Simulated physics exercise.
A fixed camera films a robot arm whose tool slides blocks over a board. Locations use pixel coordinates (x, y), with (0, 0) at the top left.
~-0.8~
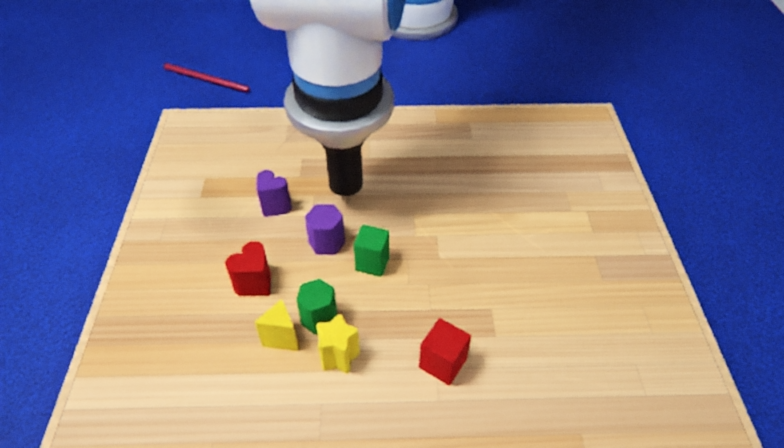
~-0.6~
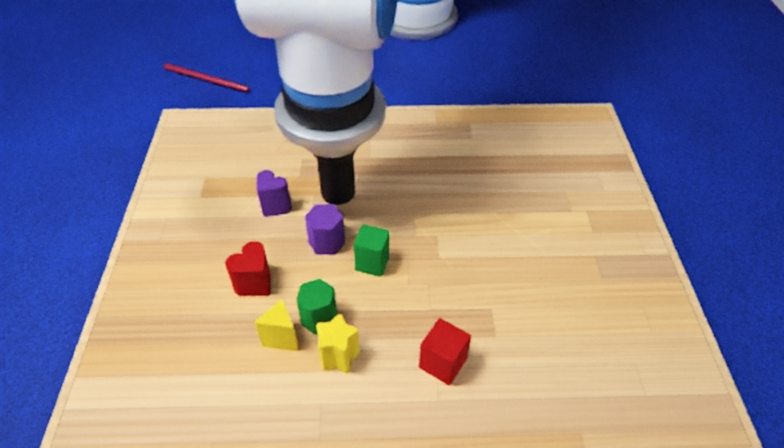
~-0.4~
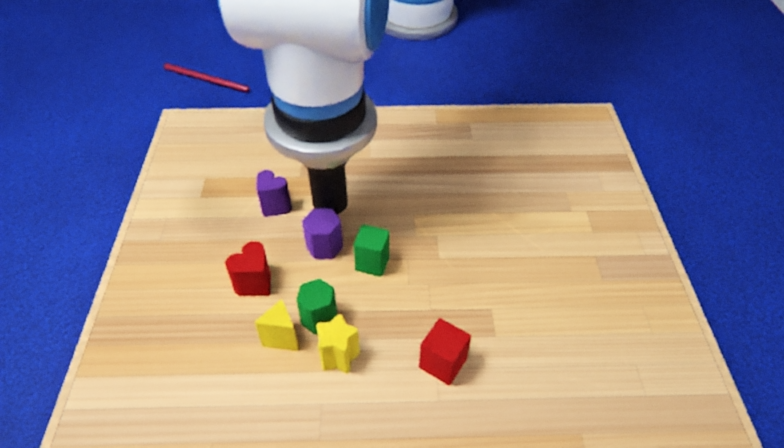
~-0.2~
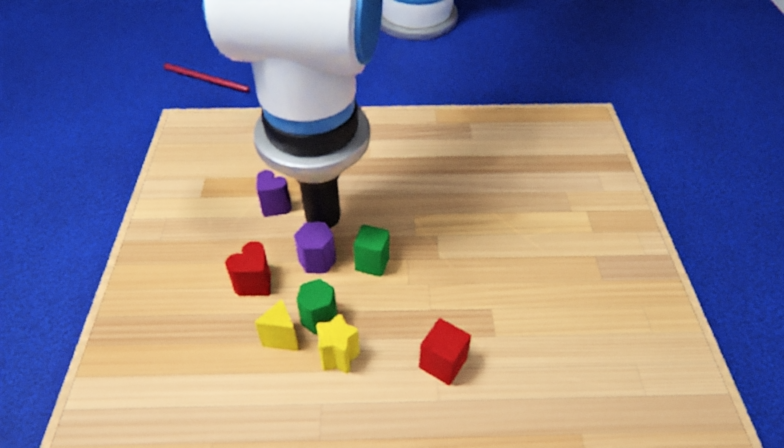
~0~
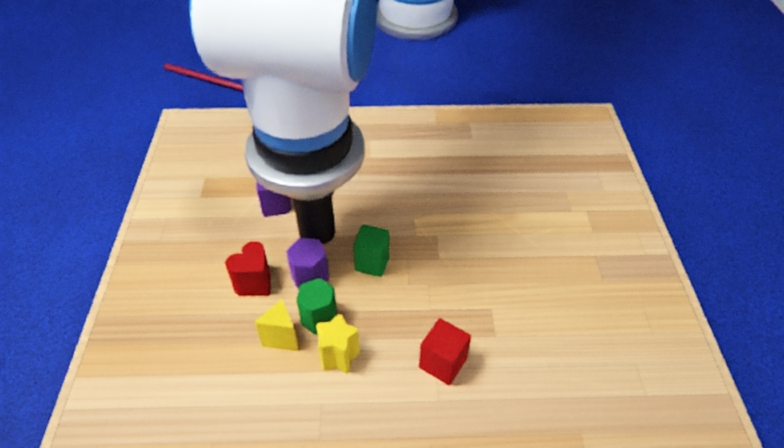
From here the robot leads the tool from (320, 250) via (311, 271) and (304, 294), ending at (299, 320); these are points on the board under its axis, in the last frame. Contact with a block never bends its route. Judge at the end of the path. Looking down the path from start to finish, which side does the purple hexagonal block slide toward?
With start-to-end as forward, it shifts right.
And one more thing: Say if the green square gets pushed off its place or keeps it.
It's unmoved.
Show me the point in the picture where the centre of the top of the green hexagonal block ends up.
Near (308, 329).
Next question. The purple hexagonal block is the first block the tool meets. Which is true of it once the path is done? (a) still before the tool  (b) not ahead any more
It's a.
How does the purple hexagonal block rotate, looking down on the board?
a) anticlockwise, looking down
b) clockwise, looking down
It's b.
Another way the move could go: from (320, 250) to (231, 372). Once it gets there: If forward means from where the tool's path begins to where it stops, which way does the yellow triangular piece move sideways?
The left-hand side.
The first path, step by step. Halfway along, tool (304, 266); yellow triangular piece (275, 319); purple hexagonal block (288, 288); green hexagonal block (316, 308), turned 45° anticlockwise.
At the end, tool (295, 303); yellow triangular piece (258, 356), turned 60° anticlockwise; purple hexagonal block (268, 325), turned 40° clockwise; green hexagonal block (308, 329), turned 110° anticlockwise; yellow star block (344, 342), turned 25° anticlockwise; green square in place.
